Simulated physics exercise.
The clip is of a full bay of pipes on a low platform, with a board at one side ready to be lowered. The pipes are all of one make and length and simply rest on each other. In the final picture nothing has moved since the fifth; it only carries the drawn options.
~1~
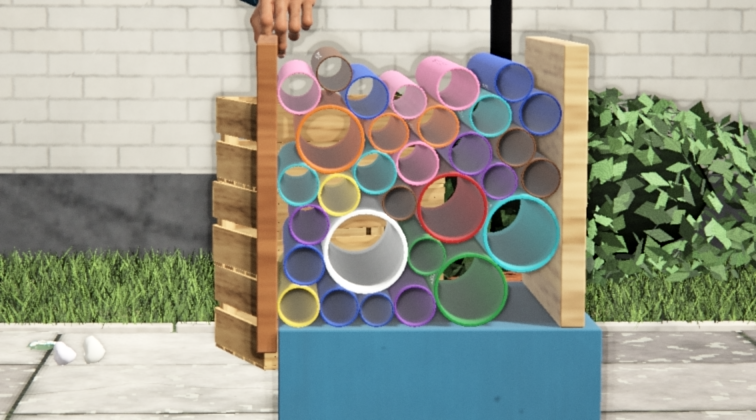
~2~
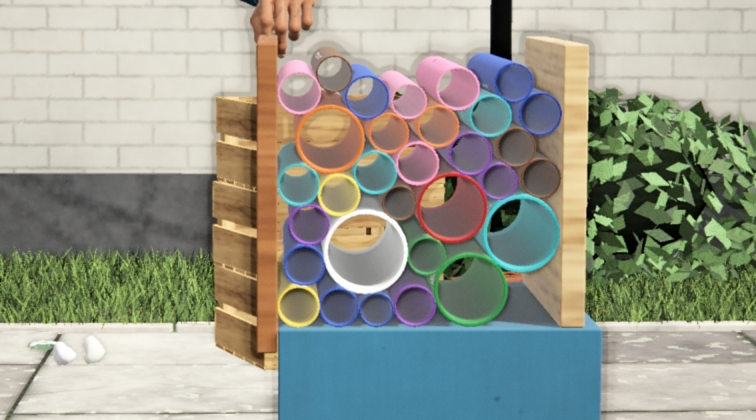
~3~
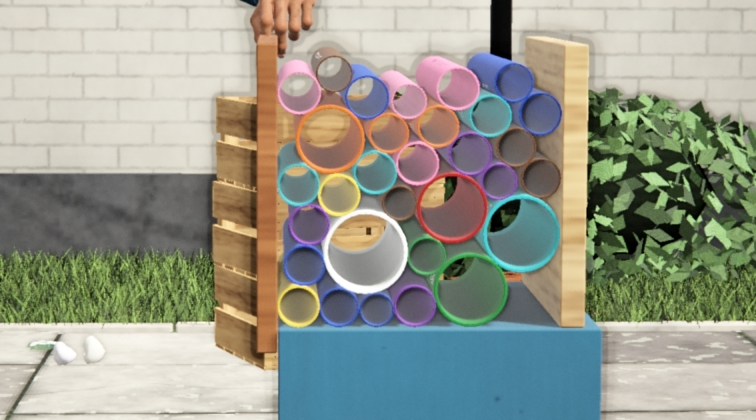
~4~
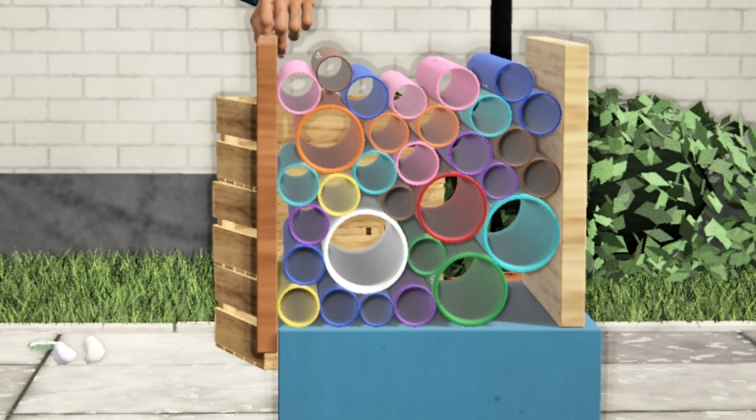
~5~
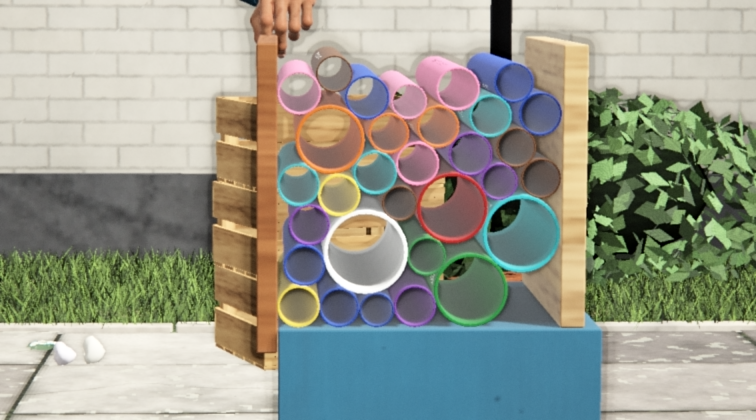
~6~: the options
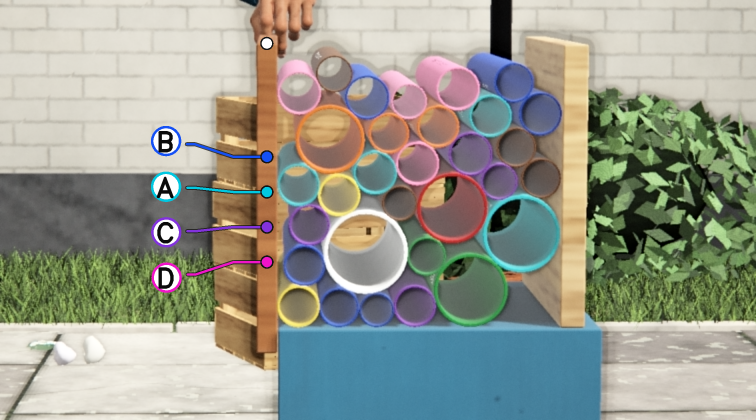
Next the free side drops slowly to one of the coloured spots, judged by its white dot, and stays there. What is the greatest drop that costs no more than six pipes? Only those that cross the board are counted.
Down to C.
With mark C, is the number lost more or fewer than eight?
At C, fewer than eight.
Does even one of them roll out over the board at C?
Yes.
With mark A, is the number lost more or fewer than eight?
Fewer than eight.
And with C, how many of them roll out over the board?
At C the number is five.
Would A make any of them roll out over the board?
Yes.
On the marked copy, A at (267, 192); B at (267, 157); C at (267, 227); D at (267, 262); the white dot at (267, 43).
Taking C. A third of the way, top of the board (277, 123).
Two thirds of the way, top of the board (277, 215).
When it is over, top of the board (277, 226), five out over the board.
As for the rest, A two out over the board; B two out over the board; D more than six out over the board.
